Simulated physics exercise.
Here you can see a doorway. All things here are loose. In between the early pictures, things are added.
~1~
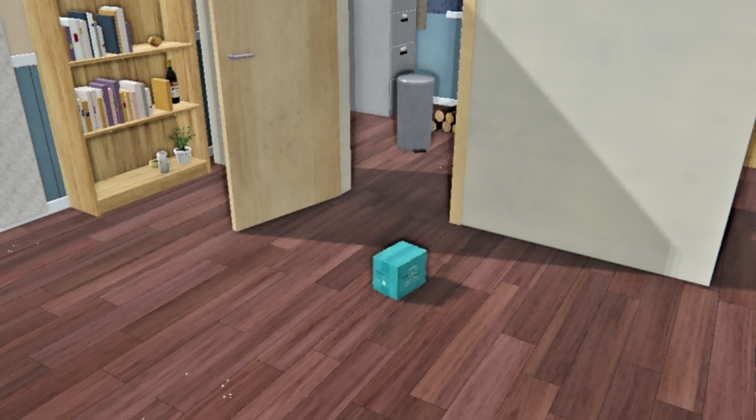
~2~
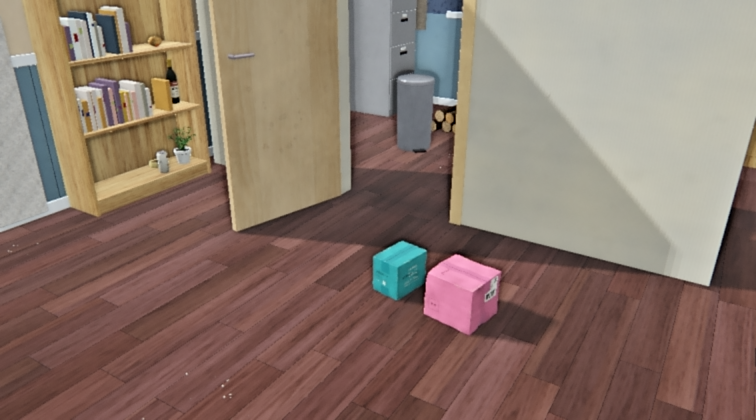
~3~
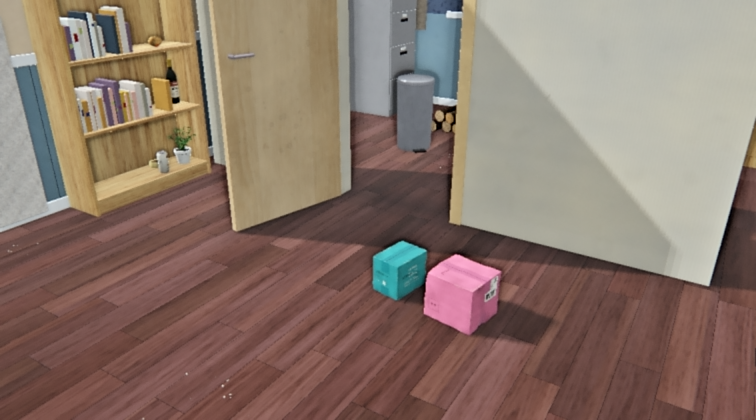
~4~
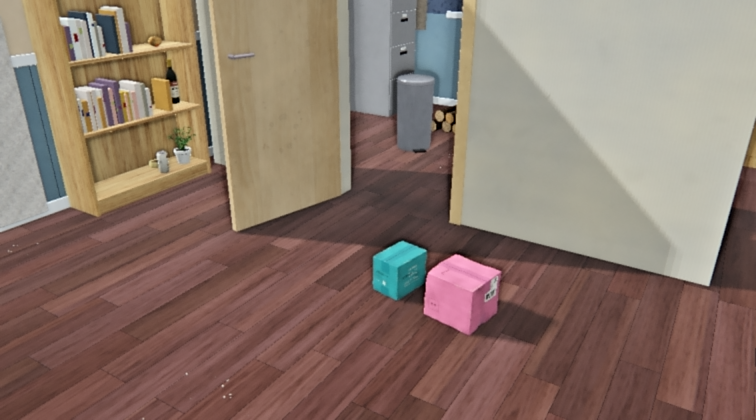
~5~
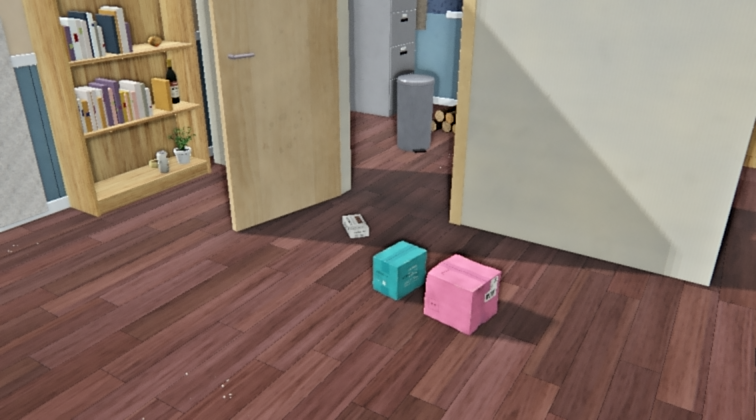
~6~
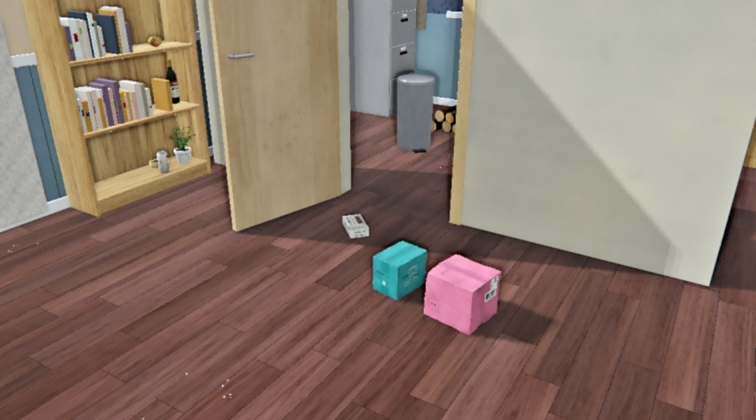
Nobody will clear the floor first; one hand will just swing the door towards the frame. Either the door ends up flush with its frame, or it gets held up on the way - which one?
It ends up flush with the frame.
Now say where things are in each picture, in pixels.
In the first picture, door wide open and still.
In the second picture, door wide open and still; pink parcel (462, 293); turquoise parcel (400, 270).
In the third picture, door wide open and still; pink parcel (462, 293); turquoise parcel (400, 270).
In the fourth picture, door wide open and still; pink parcel (462, 293); turquoise parcel (400, 270).
In the fifth picture, door wide open and still; pink parcel (462, 293); turquoise parcel (400, 270).
In the sixth picture, door wide open and still; white packet (355, 226); pink parcel (462, 293).
Then, 0.90 s on from there, door 57° open.
Then, 1.20 s on from there, door 30° open; white packet shifted about its own width near (390, 222).
Then, 1.50 s on from there, door 2° open; white packet shifted well along near (426, 210).
In the end, door 0° open; moved from the start, white packet; the other 2 unmoved. At the end, from the last picture's camera, white packet near (439, 203).
